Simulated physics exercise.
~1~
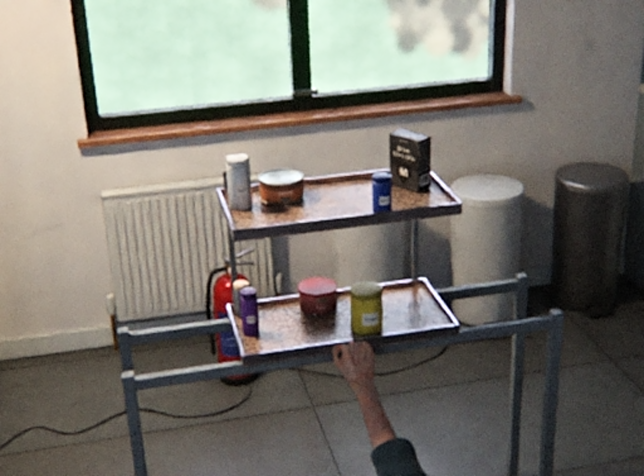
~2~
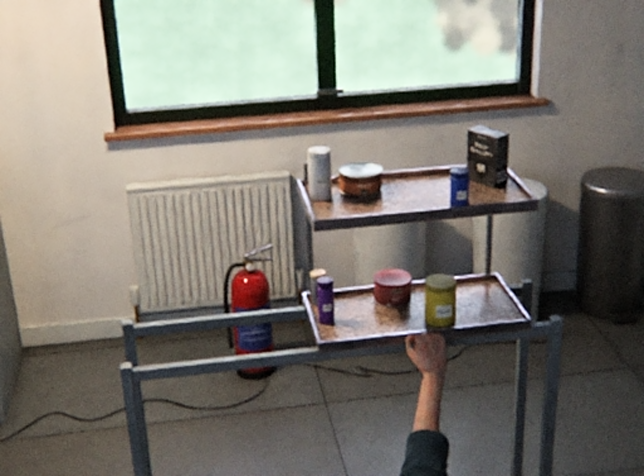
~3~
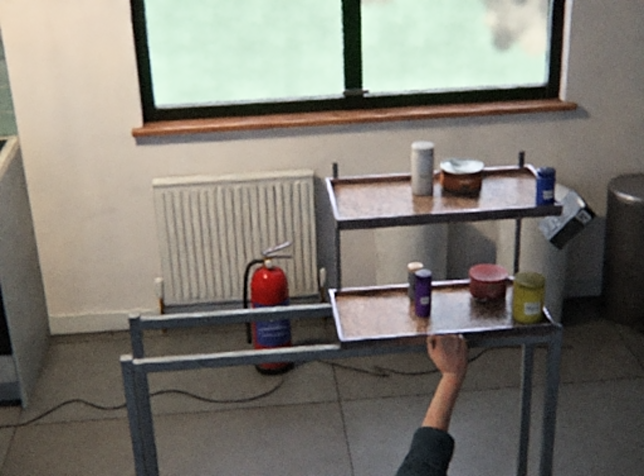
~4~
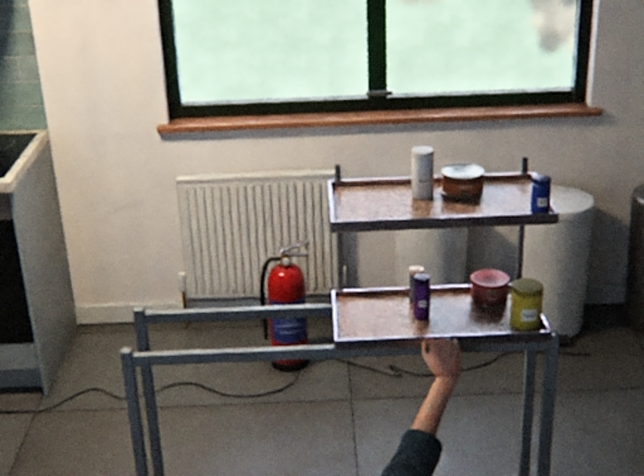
The video shows a hand at the edge of a two-tiered metal shelf holding jars, tubs and shakers as it slides right along a frame and stops, the black packet tipping off the upper tray and dropping out of view while the other visible items stay upright.
